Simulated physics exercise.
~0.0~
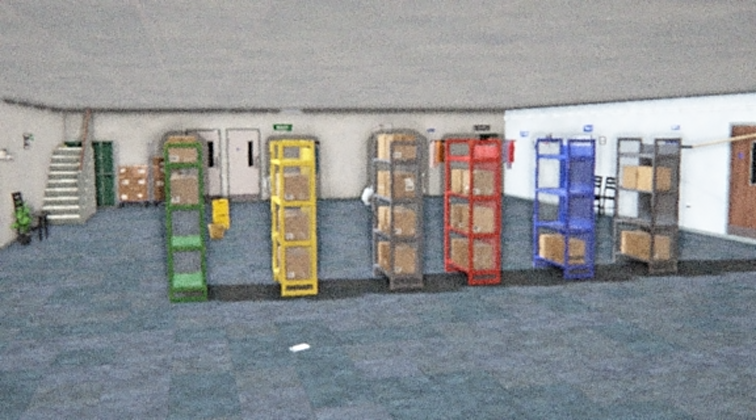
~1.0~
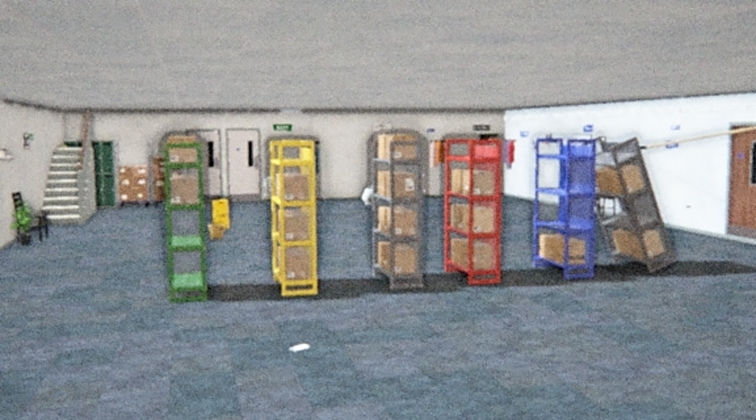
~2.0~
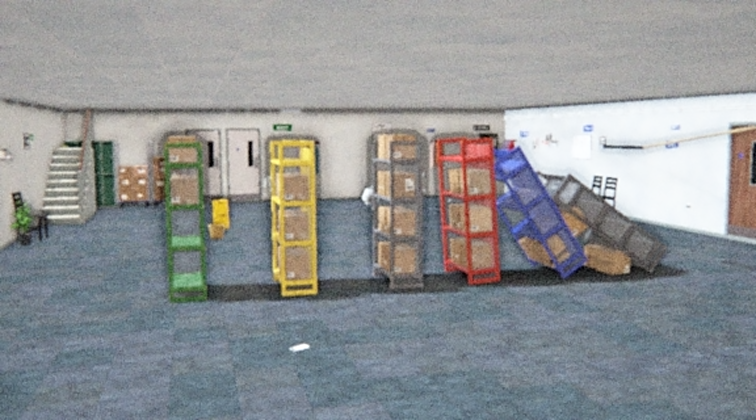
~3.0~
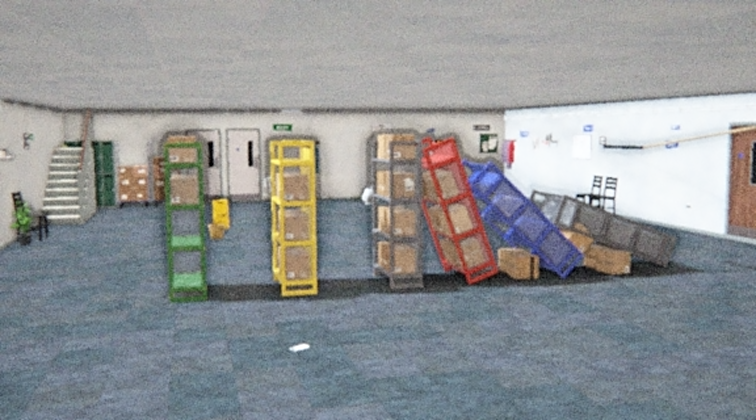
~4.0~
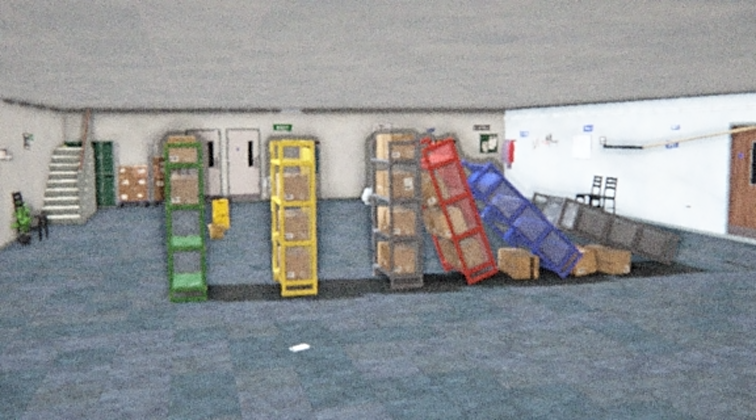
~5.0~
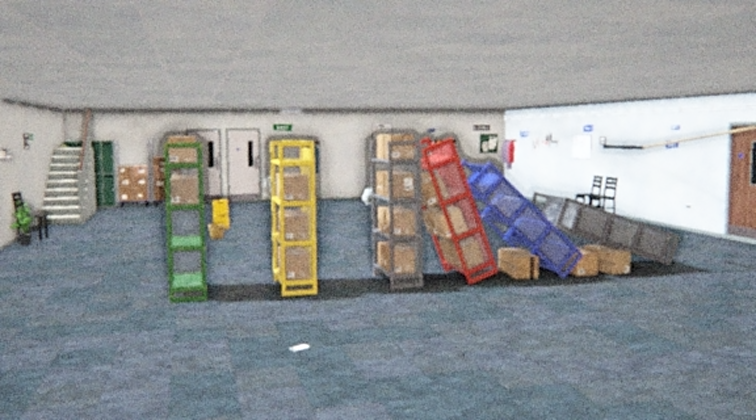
Warehouse room with a row of coloured racks, the rightmost toppling left onto blue, blue tipping red, cartons spilling, yellow staying upright.
